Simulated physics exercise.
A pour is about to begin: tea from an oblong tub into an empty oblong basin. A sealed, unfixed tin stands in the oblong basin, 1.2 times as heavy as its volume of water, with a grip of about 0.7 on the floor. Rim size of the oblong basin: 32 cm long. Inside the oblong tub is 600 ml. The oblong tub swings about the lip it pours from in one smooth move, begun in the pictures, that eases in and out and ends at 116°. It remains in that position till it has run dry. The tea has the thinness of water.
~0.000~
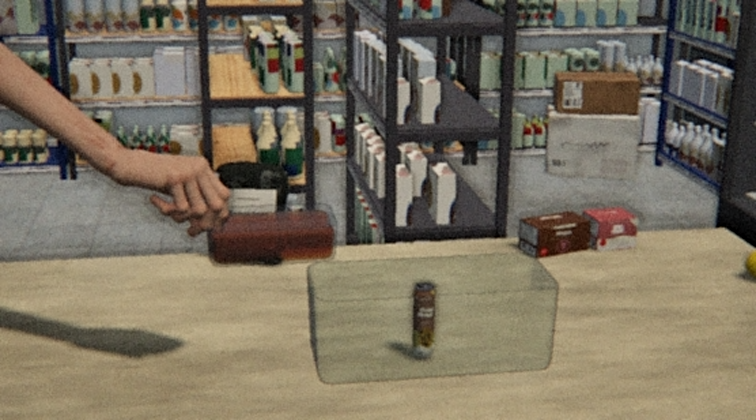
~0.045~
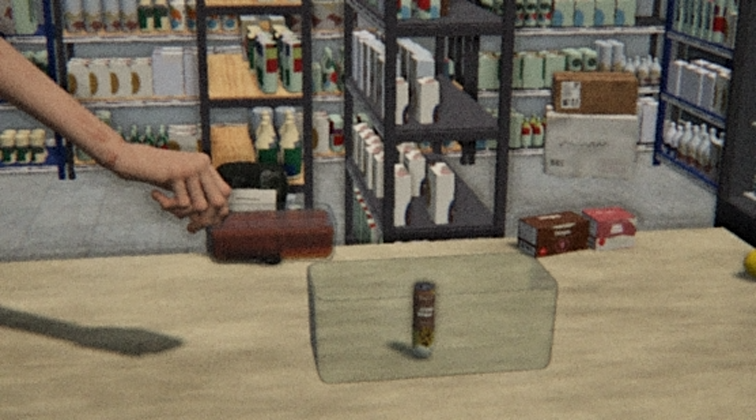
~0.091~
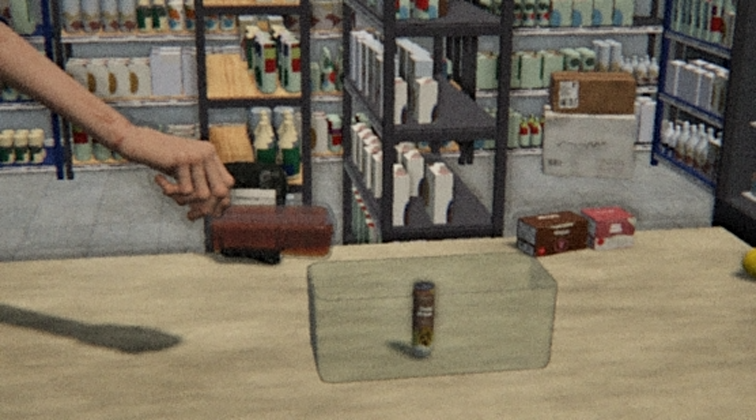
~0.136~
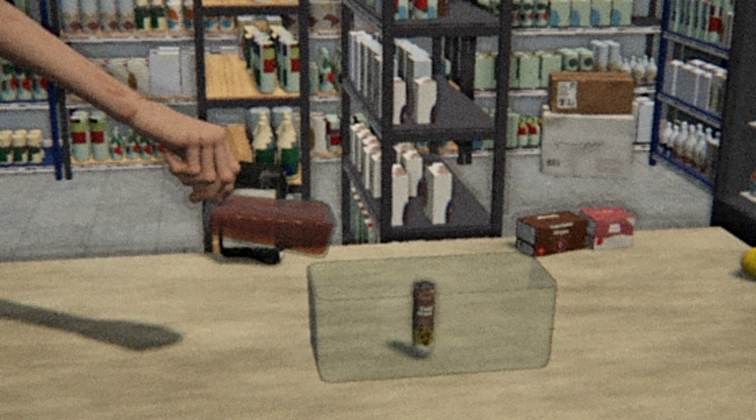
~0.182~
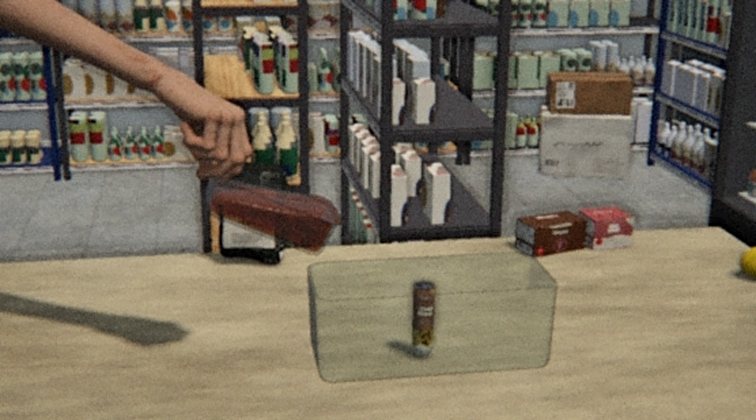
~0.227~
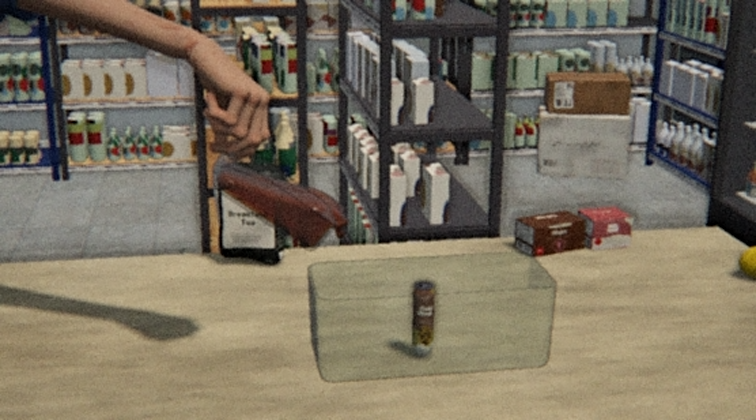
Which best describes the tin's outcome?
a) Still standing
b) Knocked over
Option b: Knocked over.
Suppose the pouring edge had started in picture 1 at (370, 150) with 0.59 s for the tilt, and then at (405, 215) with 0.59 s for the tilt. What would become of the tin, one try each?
Run one: It does not tip. Run two: It does not tip.
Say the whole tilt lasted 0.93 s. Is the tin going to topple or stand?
Result: Tin tipped over.
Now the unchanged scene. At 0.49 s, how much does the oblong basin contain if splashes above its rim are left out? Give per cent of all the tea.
About 34 per cent.
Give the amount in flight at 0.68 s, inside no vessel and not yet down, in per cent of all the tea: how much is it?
About 5 % of the total.
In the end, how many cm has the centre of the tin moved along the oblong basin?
The tin's middle ends up about 6.5 cm along the basin.
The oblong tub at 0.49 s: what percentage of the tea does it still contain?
About 10 per cent.
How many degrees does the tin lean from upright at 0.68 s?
Tilt: Around 60 degrees.
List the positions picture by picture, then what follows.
It leans 0°; its right rim is at (333, 216); the tea meets the walls at (209, 224) and (331, 219); the oblong basin's rim runs from (311, 284) to (546, 271); the tin's top is at (425, 290), in the first picture.
It leans 2°; its right rim is at (333, 216); the tea meets the walls at (209, 222) and (331, 218), in the second picture.
It leans 7°; its right rim is at (333, 216); the tea meets the walls at (209, 215) and (331, 214), in the third picture.
It leans 15°; its right rim is at (333, 216); the tea meets the walls at (208, 204) and (332, 210); 1 per cent is over the edge, in the fourth picture.
It leans 25°; its right rim is at (333, 216); the tea meets the walls at (212, 187) and (318, 203); 5 per cent is over the edge, in the fifth picture.
It leans 37°; its right rim is at (332, 216); the tea meets the walls at (217, 168) and (311, 194); 10 per cent is over the edge, in the sixth picture.
By 0.49 s the tilt is 107° and 10 per cent is still to pour; the tin stands where it began.
By 0.68 s the tilt is 116° and 0 per cent is still to pour; the tin lies on its side.
By 0.87 s the tilt is 116° and 0 per cent is still to pour; the tin lies on its side.
By 1.09 s the tilt is 116° and 0 per cent is still to pour; the tin lies on its side.
At rest the tin lies on its side.
